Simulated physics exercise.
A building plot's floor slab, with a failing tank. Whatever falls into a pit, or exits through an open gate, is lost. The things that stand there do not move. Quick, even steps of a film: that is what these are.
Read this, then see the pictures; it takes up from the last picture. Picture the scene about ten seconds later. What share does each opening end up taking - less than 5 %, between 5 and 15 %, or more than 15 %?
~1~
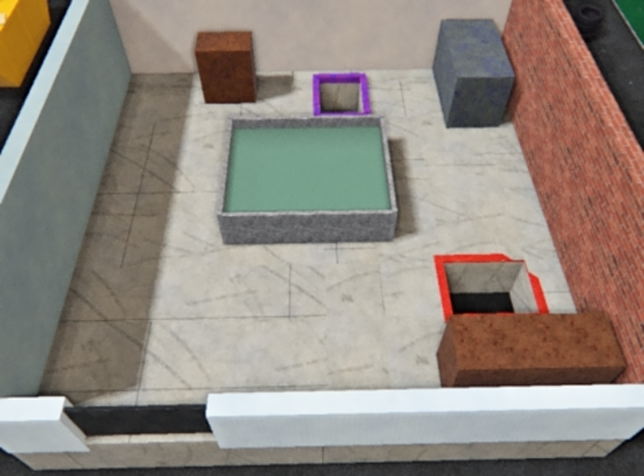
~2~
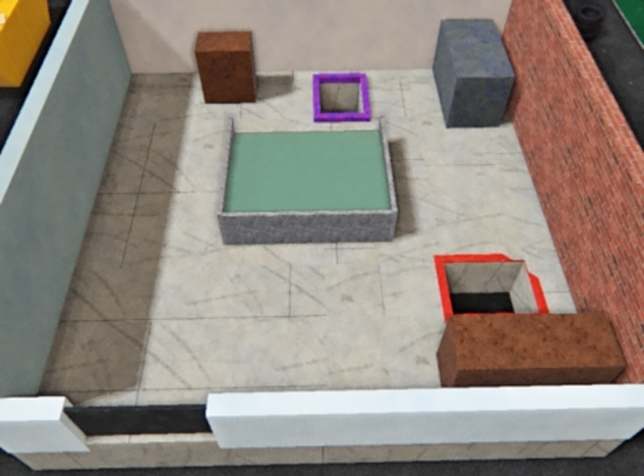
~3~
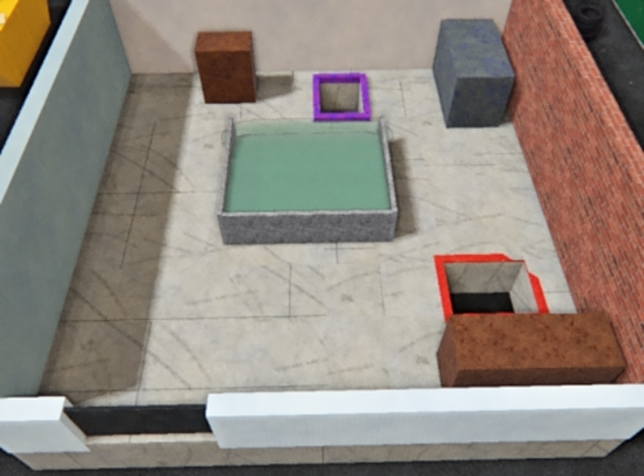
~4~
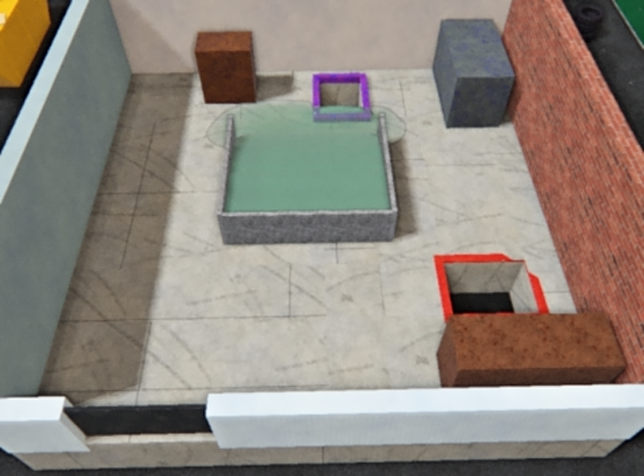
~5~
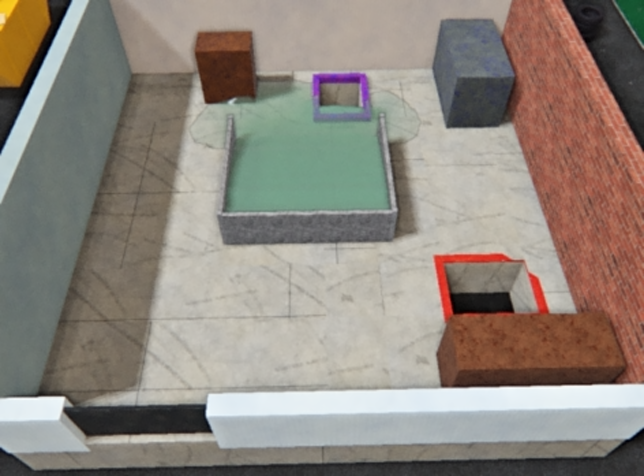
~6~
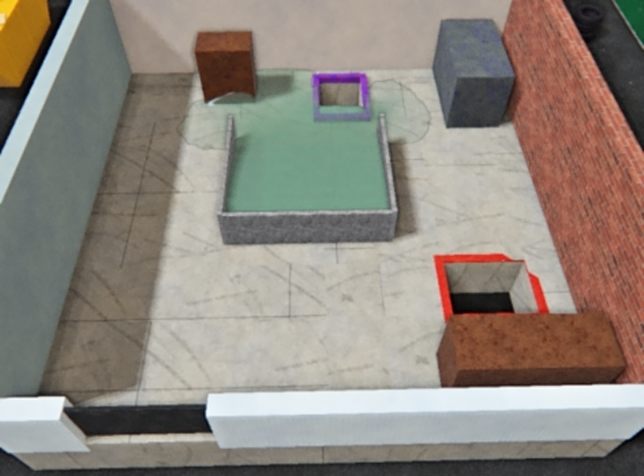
In the end, the gate takes less than 5 %, the purple pit takes more than 15 %, the red pit takes between 5 and 15 %.
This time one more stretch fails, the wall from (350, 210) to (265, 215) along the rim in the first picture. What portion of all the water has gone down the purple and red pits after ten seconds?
In percent: Purple 0, red 14.
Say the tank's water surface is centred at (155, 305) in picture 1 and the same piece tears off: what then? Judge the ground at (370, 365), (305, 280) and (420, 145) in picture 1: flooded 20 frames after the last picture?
One after the other: Not flooded, free of water, under water.
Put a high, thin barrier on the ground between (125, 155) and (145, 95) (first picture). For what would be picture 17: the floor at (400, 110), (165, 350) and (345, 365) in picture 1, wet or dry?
The first location is soaked through, the second is not reached, and the third is not reached.
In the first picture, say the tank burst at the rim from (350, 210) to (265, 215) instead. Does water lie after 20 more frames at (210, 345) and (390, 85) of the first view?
Lab note, in order - inundated; left bare.
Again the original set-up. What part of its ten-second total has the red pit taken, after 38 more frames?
It would be roughly 35 percent of the ten-second total.
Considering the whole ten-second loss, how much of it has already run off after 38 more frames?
It comes to around 80 per cent.
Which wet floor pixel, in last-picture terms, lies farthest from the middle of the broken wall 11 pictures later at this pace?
The front should reach about (132, 77).
A moment on, water covers 20 % of the floor; the gate 0 %, the purple pit 7 %, the red pit 0 %.
Next, water covers 30 % of the floor; the gate 0 %, the purple pit 12 %, the red pit 0 %.
Then, water covers 40 % of the floor; the gate 0 %, the purple pit 18 %, the red pit 0 %.
Later, water covers 80 % of the floor; the gate 0 %, the purple pit 19 %, the red pit 3 %.
In the end, water covers 90 % of the floor; the gate 0 %, the purple pit 19 %, the red pit 8 %.
